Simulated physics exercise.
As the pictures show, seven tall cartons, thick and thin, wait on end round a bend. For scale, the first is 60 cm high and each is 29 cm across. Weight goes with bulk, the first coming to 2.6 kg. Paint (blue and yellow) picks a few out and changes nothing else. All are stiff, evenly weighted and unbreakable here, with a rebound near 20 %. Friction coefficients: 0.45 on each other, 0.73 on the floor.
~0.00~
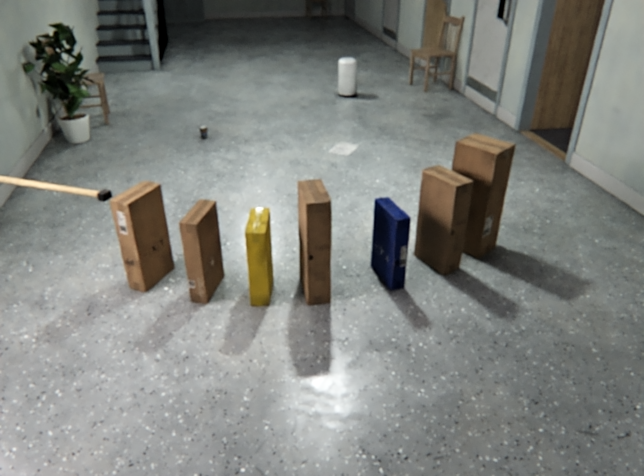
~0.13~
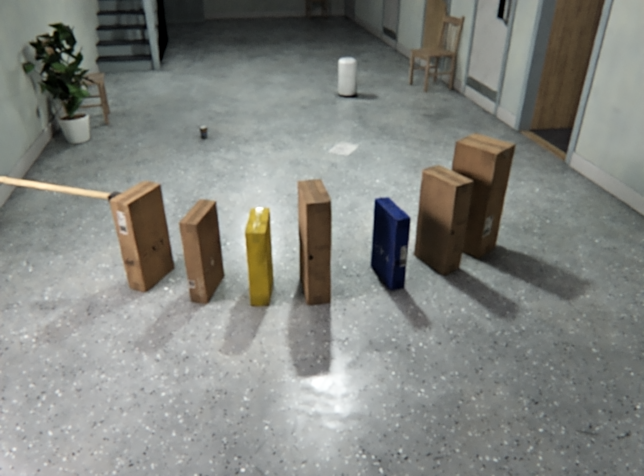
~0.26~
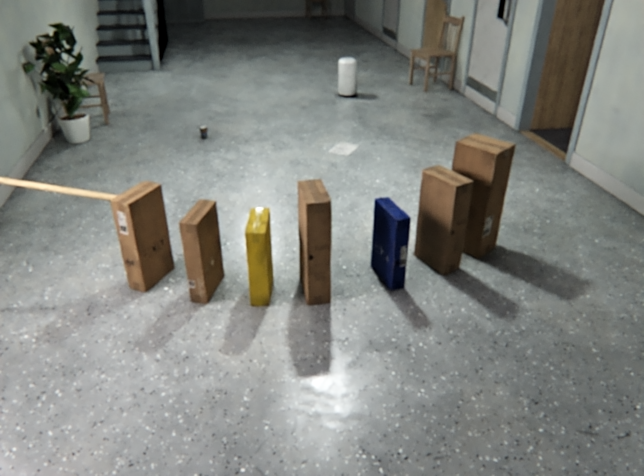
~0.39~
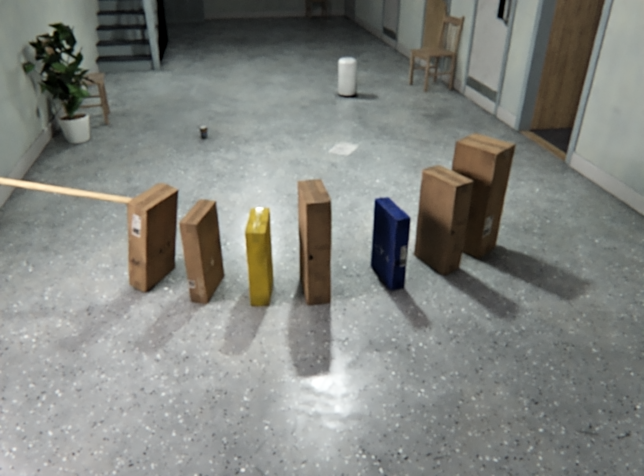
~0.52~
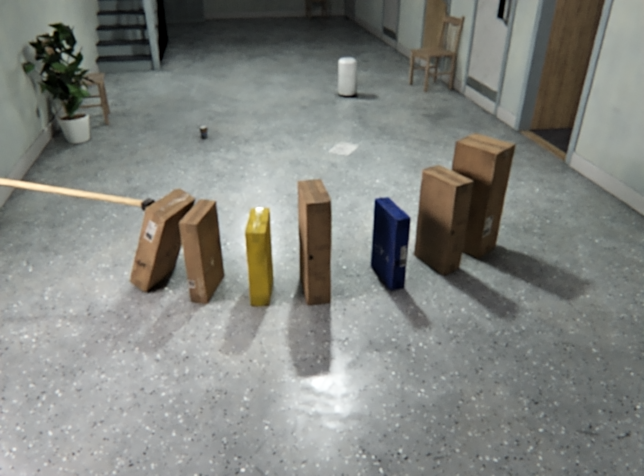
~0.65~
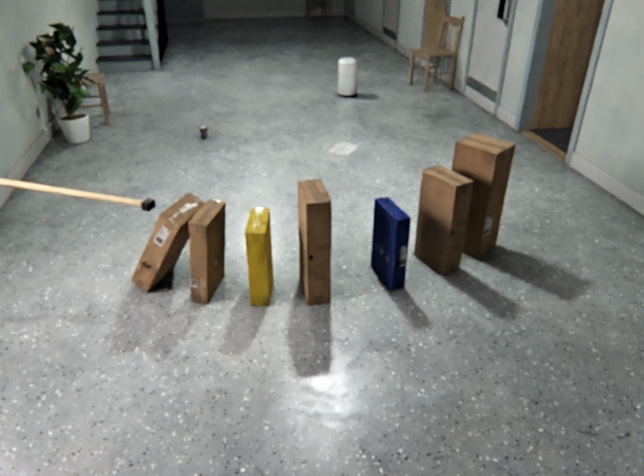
Seven upright cartons standing in a curved row on a speckled floor, a pole pushing the leftmost over against its neighbour.
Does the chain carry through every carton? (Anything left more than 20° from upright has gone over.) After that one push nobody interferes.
Not all go over.
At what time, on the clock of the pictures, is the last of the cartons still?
At about 2.0 s.
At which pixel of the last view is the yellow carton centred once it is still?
Near (306, 270).
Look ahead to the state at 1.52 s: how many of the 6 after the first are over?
At that moment 3.
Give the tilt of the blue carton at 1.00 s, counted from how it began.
Some 0°.
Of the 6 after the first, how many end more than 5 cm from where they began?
It is 5.
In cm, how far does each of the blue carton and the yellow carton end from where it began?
Blue 20, yellow 30.
Around 1.00 s, 1 of the 6 other cartons over; yellow carton tipped 19°.
Around 1.52 s, 3 of the 6 other cartons over; yellow carton tipped 57°; blue carton tipped 20°.
Finally (2.3 s), 4 of the 6 other cartons over; yellow carton tipped 66°; blue carton tipped 56°. Two left standing. Seen by the last camera, middles, yellow carton near (306, 270), blue carton near (415, 246).
